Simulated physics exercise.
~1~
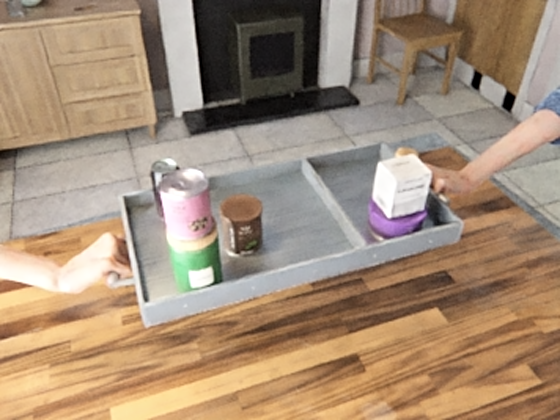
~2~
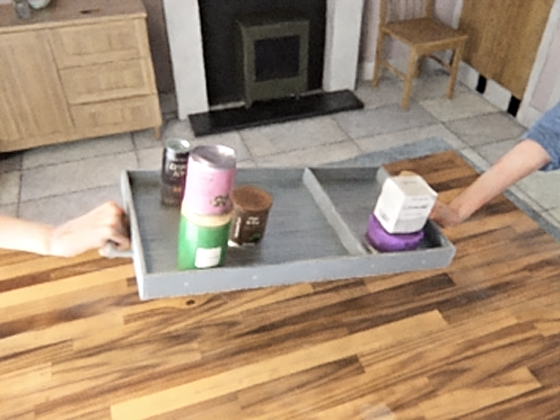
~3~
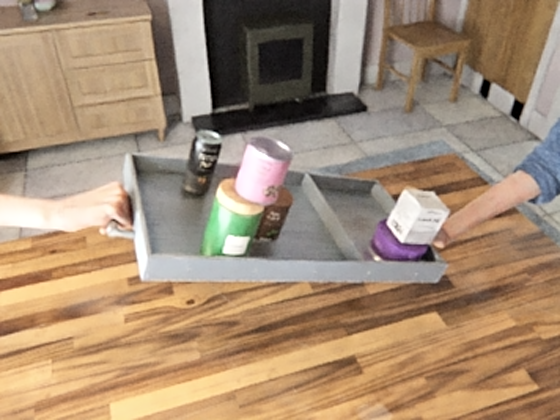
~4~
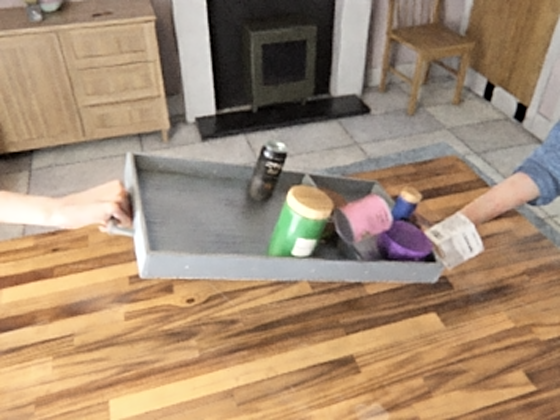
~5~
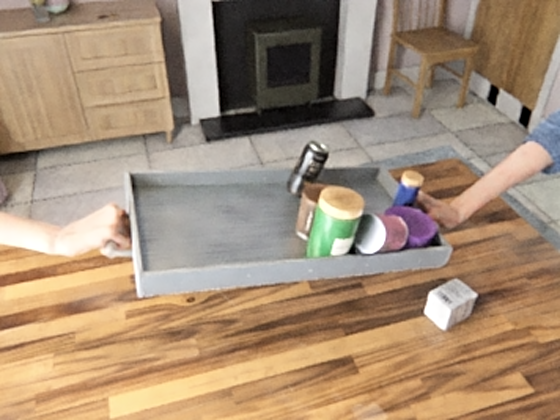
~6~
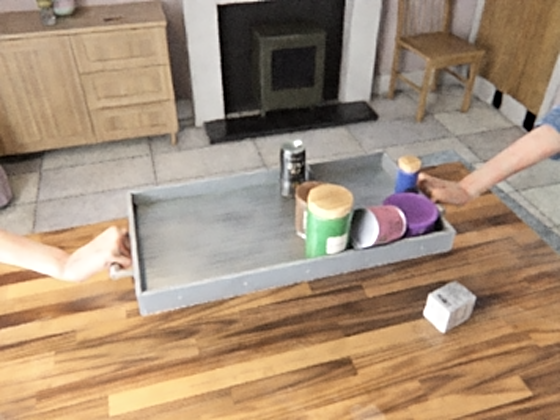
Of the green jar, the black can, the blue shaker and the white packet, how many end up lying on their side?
Only one of them does, the white packet, which ends up lying on the wooden table.
Two hands, one at each end, hold a grey divided tray above a striped wooden table, seen from slightly above, with a fireplace, drawers and a chair behind. A pink tin sits on a green jar near a brown tin and a black can at left, while a white packet rests on a purple tub at right. The tray tips down to the right, and the pink tin topples off the jar as the others slide right. The white packet drops onto the table. The tray levels with the pink tin lying beside the purple tub and the jar and can upright.
